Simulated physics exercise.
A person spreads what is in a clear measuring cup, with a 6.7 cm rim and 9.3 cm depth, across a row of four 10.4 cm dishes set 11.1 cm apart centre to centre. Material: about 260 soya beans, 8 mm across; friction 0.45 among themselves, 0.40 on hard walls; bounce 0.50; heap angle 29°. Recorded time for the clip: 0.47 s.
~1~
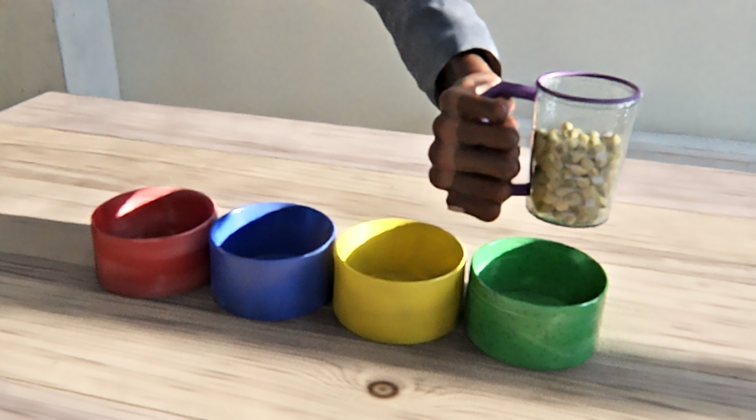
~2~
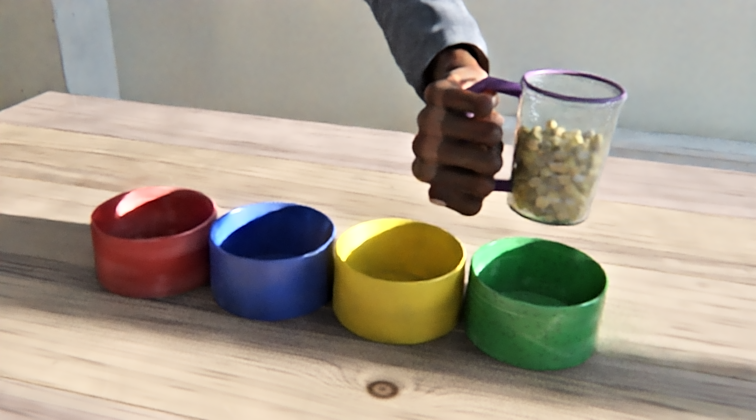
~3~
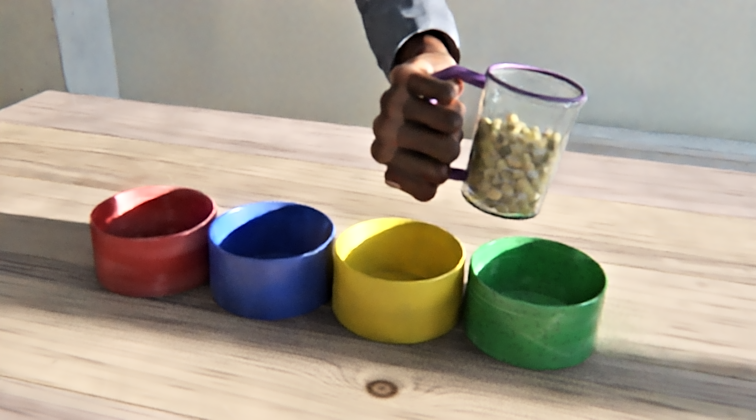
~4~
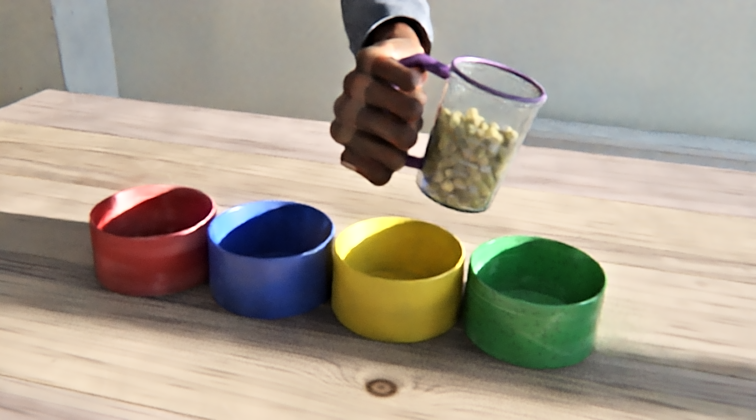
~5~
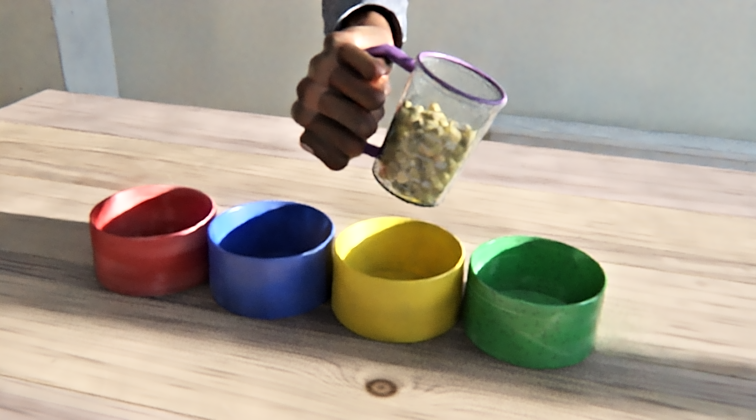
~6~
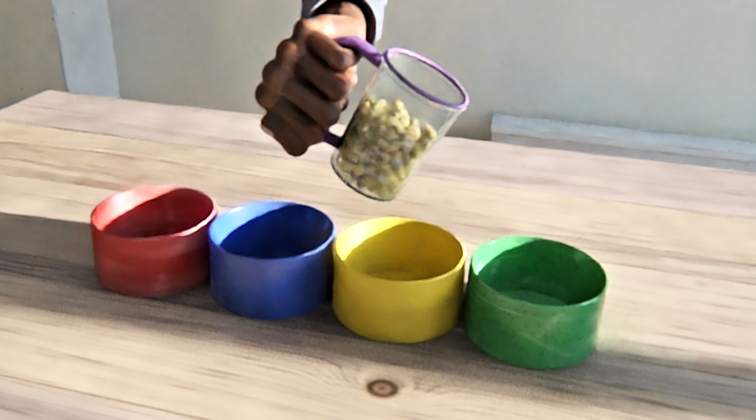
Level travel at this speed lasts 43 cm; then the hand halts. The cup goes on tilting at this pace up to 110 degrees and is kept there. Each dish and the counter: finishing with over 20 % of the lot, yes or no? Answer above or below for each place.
Red dish: Above, blue dish: Below, green dish: Below, yellow dish: Below, counter: Below.
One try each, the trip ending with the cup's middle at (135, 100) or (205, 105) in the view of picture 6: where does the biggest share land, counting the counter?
Largest portions, in order: Blue and blue.
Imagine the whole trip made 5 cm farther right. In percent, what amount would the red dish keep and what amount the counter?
Red 80, counter 10.
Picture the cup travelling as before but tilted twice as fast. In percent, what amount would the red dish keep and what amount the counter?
I'd say red ends at 50 while the counter ends at 0.
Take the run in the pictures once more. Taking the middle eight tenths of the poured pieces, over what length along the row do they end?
It spans about 6 centimetres along the dishes.
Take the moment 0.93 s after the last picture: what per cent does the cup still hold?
I'd estimate some 100 per cent of the load.
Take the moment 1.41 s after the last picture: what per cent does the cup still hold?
About 45 per cent.
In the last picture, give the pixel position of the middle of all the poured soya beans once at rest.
Approximately (158, 248) in the last view.
Then, 0.56 s after the last picture, tilt 67 degrees; cup holds 100 %.
Then, 0.93 s after the last picture, tilt 92 degrees; cup holds 100 %.
Then, 1.41 s after the last picture, tilt 110 degrees; cup holds 45 %, red 50 %.
In the end, red 100 %, blue 0 %, green 0 %, yellow 0 %, counter 0 %.
